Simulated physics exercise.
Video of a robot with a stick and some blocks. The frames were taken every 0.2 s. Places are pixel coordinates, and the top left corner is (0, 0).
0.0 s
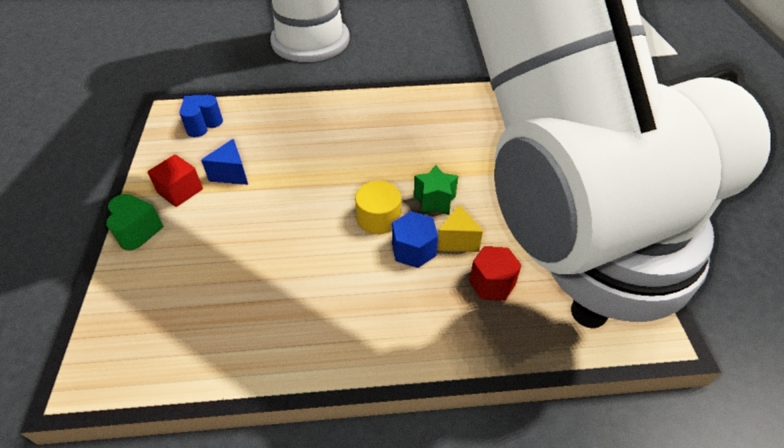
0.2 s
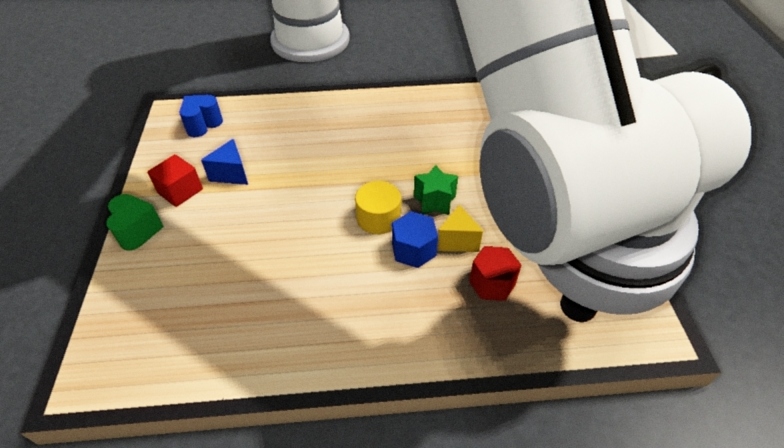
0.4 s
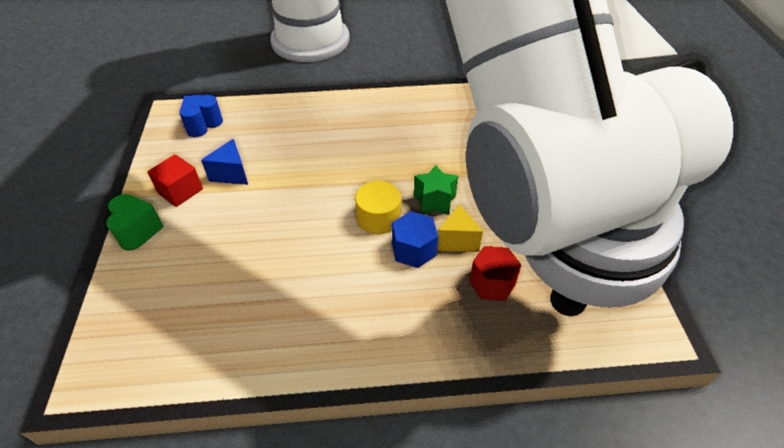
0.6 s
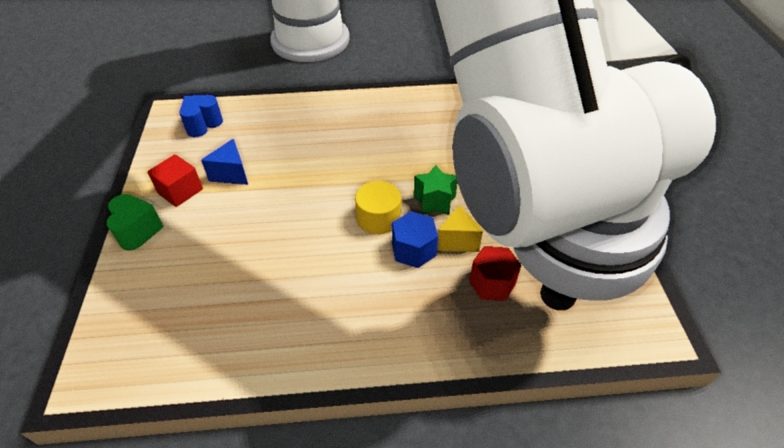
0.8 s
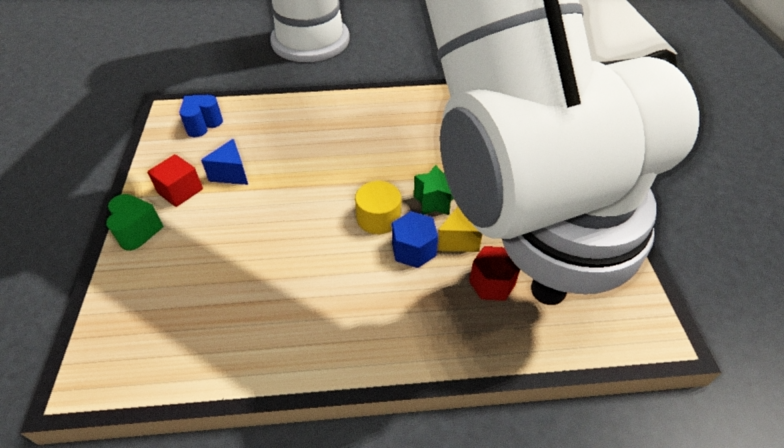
In the video, a white robot arm with a dark tip moves slowly left and slightly upward over a wooden board, nearing a red hexagonal block, while the yellow, blue, green and red blocks stay in place.
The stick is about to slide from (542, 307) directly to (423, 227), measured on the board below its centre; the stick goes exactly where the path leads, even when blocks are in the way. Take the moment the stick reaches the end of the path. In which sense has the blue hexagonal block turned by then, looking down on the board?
Clockwise from above.
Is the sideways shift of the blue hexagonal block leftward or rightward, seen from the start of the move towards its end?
Picture yourself facing from the start of the path to its end: The blue hexagonal block moves off to your left.
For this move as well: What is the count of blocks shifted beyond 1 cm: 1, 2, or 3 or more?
The number is three or more.
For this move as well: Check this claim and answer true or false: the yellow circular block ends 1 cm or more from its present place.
Answer: False.
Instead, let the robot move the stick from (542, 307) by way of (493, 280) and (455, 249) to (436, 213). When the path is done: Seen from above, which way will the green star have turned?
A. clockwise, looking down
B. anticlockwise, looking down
B - anticlockwise, looking down.
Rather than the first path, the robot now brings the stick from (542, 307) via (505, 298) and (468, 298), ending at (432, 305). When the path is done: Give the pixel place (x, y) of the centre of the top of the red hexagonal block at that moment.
Around pixel (458, 246).
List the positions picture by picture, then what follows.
In the first frame, stick's lower end (588, 314); yellow circular block (378, 196); blue hexagonal block (415, 228); green star (437, 180); yellow triangle (461, 221); red hexagonal block (497, 262).
In the second frame, stick (577, 308); blocks still.
In the third frame, stick (567, 303); blocks still.
In the fourth frame, stick (557, 297); blocks still.
In the fifth frame, stick (548, 292); yellow circular block (378, 196); blue hexagonal block (415, 228); green star (437, 180); yellow triangle (461, 221); red hexagonal block (497, 262).
The first path, step by step. One third of the way, stick (504, 262); red hexagonal block (467, 250), turned 25° anticlockwise.
Two thirds of the way, stick (462, 235); blue hexagonal block (394, 227), turned 25° clockwise; yellow triangle (453, 209), turned 15° anticlockwise; red hexagonal block (432, 244), turned 75° anticlockwise.
At the end, stick (424, 211); yellow circular block still; blue hexagonal block (392, 228), turned 30° clockwise; green star (430, 163), turned 25° clockwise; yellow triangle (422, 186); red hexagonal block (430, 245), turned 80° anticlockwise.
